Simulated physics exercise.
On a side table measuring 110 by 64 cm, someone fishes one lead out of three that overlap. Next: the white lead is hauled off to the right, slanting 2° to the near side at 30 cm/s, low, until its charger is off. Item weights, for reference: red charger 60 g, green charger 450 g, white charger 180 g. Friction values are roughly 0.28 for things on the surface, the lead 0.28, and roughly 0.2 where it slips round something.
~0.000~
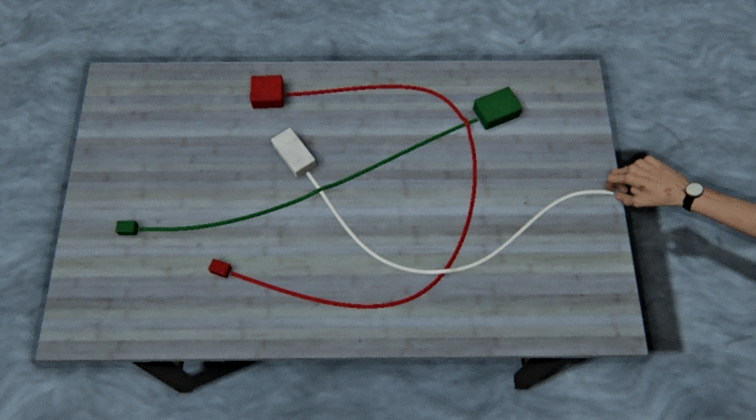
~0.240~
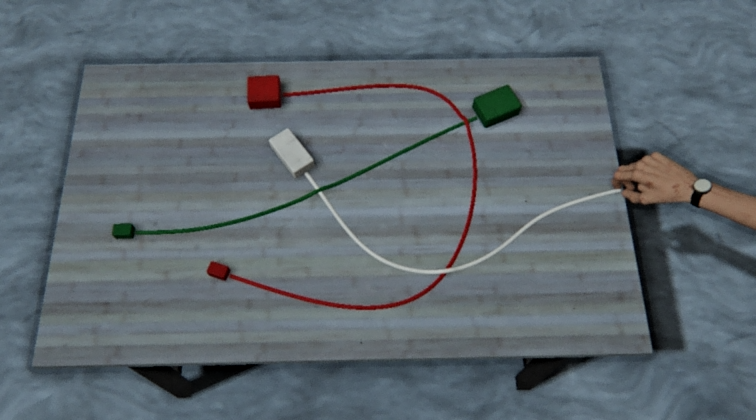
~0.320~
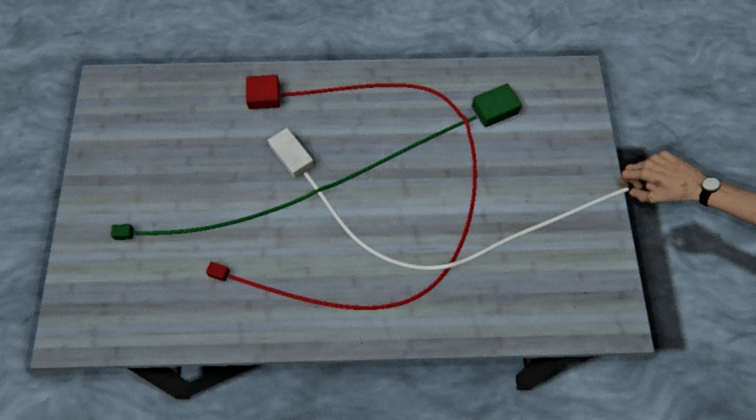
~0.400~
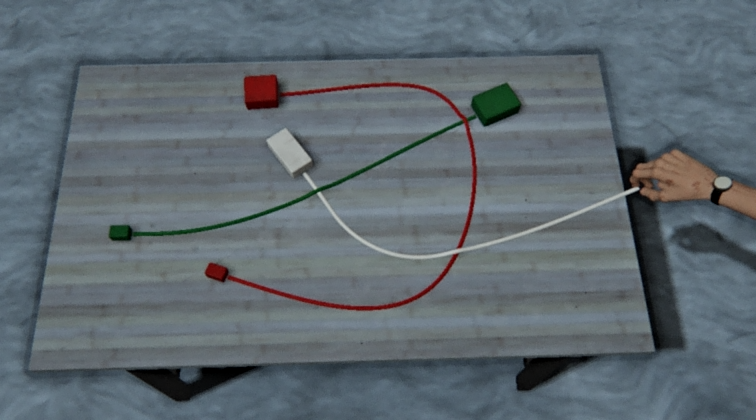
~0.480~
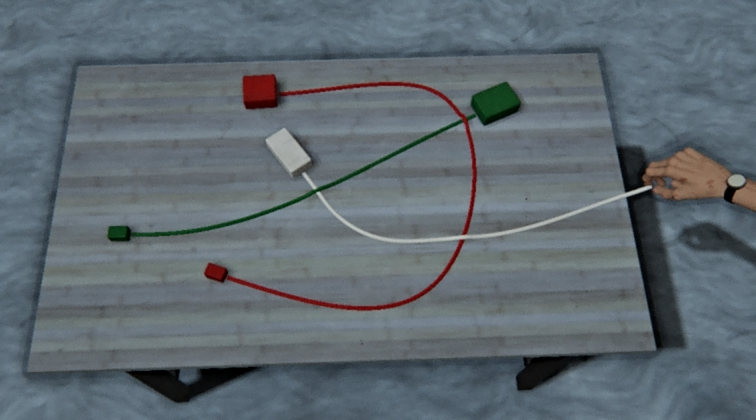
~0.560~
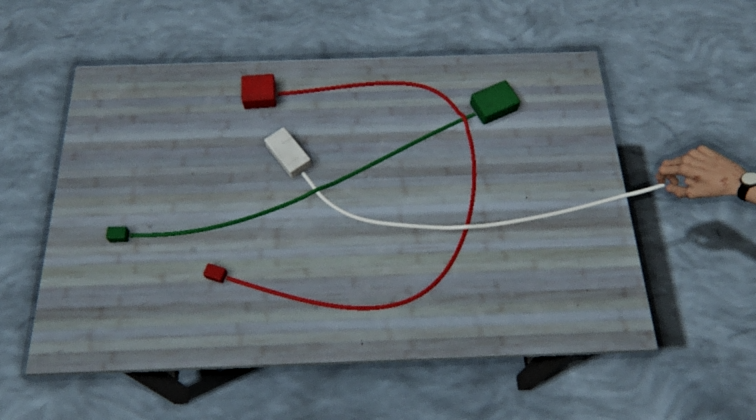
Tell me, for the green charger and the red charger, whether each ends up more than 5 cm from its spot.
Here is each one: Green charger - it ends up farther, red charger - it ends up farther.
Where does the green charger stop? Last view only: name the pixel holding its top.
Roughly (588, 97).
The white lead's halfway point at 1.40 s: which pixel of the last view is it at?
Around (594, 173).
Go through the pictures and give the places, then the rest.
The first picture shows green charger (499, 104); red charger (266, 87); crossings (321, 195) green over white, (444, 271) white over red, (465, 125) red over green; white lead runs through (518, 234) (456, 270) (383, 260) (329, 203); grip (613, 193).
In the second picture, white lead runs through (458, 269) (328, 204); grip (620, 190).
In the third picture, white lead runs through (460, 262) (328, 204); grip (627, 189).
In the fourth picture, white lead runs through (465, 250) (327, 204); grip (638, 188).
In the fifth picture, white lead runs through (474, 237) (327, 204); grip (651, 187).
The sixth picture shows green charger (496, 97); red charger (258, 87); white lead runs through (556, 213) (482, 226) (407, 226) (328, 202); grip (664, 185).
At 1.4 s, the white lead's tail end at (406, 160); white charger 18 cm off its start.
At 2.2 s, the white lead's tail end at (536, 138); red charger 2 cm off its start, green charger 1 cm off its start, white charger 44 cm off its start.
At 3.1 s, the white lead has left the top; red charger 4 cm off its start at (277, 91), green charger 4 cm off its start at (515, 100), green plug 73 cm off its start at (499, 171).
At 3.9 s, the white lead has left the top; red charger 34 cm off its start, green charger 18 cm off its start, green plug over the edge.
At 4.4 s, the white lead has left the top; red charger 35 cm off its start at (428, 112), green charger 18 cm off its start at (588, 97), white charger over the edge, green plug over the edge.
